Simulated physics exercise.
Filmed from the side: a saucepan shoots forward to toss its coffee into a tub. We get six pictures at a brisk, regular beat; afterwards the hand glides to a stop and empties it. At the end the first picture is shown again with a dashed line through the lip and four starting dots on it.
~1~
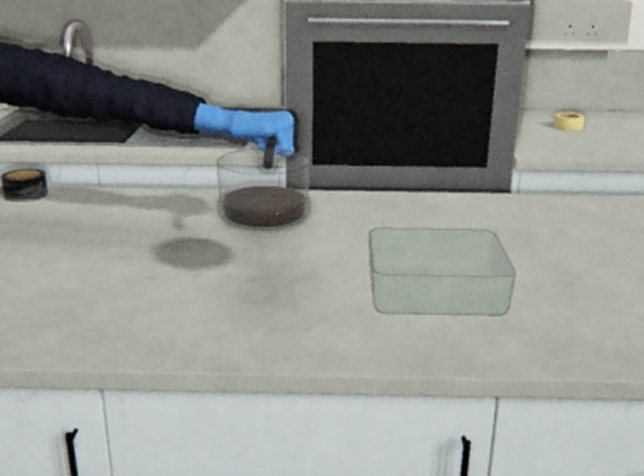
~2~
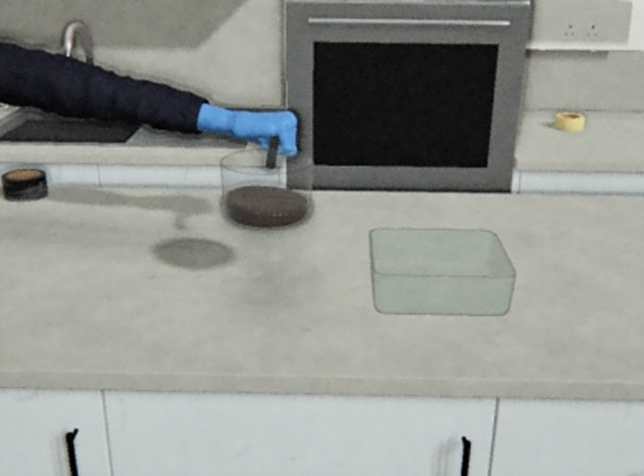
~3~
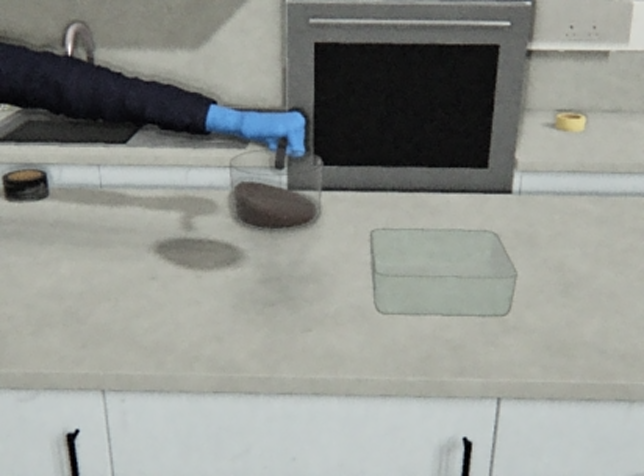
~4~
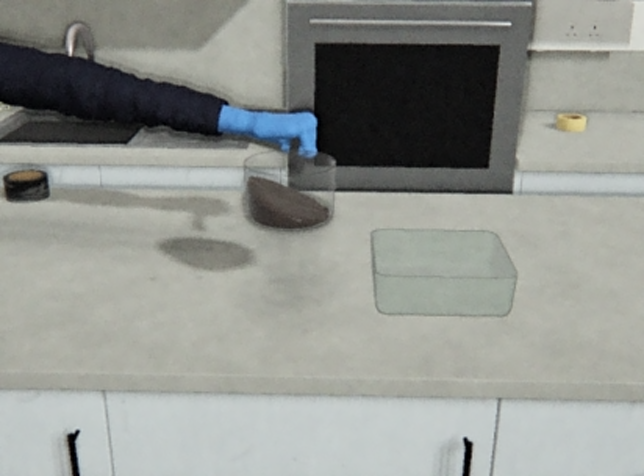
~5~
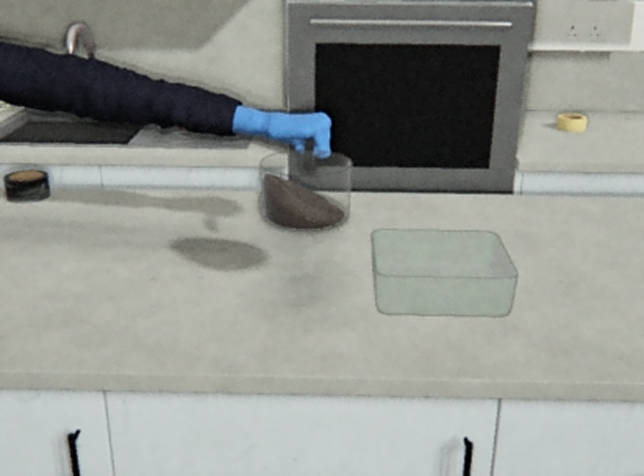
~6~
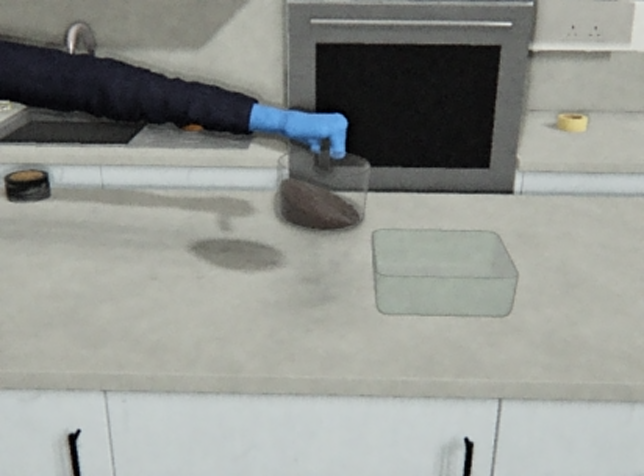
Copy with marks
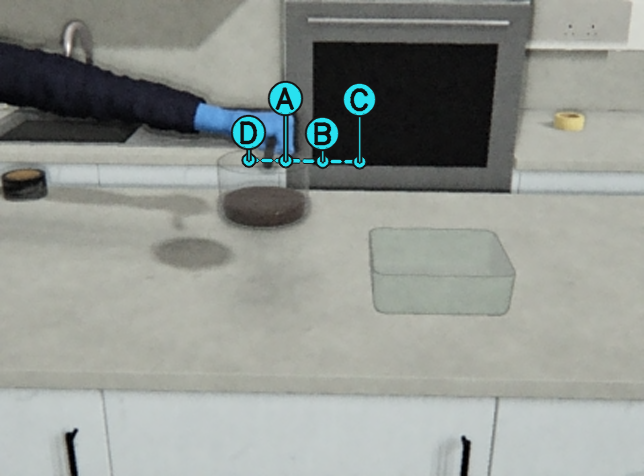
We see a blue-gloved hand holding a clear container of dark brown coffee above a pale countertop, moving it right toward a transparent tub as the coffee tilts into a slope, piled higher on the left side.
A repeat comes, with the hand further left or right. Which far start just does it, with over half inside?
Use place A.
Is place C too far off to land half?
No.
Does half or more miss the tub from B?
No, not at all.
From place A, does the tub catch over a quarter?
Yes, clearly.
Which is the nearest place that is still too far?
The answer is D.
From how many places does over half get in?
Three of the four.
On the marked copy, A at (285, 160); B at (322, 161); C at (359, 161); D at (248, 160).
With A, about 74 % lands in the tub, 16 % falls short and 9 % goes beside or beyond.
With B, about 79 % lands in the tub, 6 % falls short and 14 % goes beside or beyond.
With C, about 65 % lands in the tub, 5 % falls short and 30 % goes beside or beyond.
With D, about 35 % lands in the tub, 58 % falls short and 7 % goes beside or beyond.
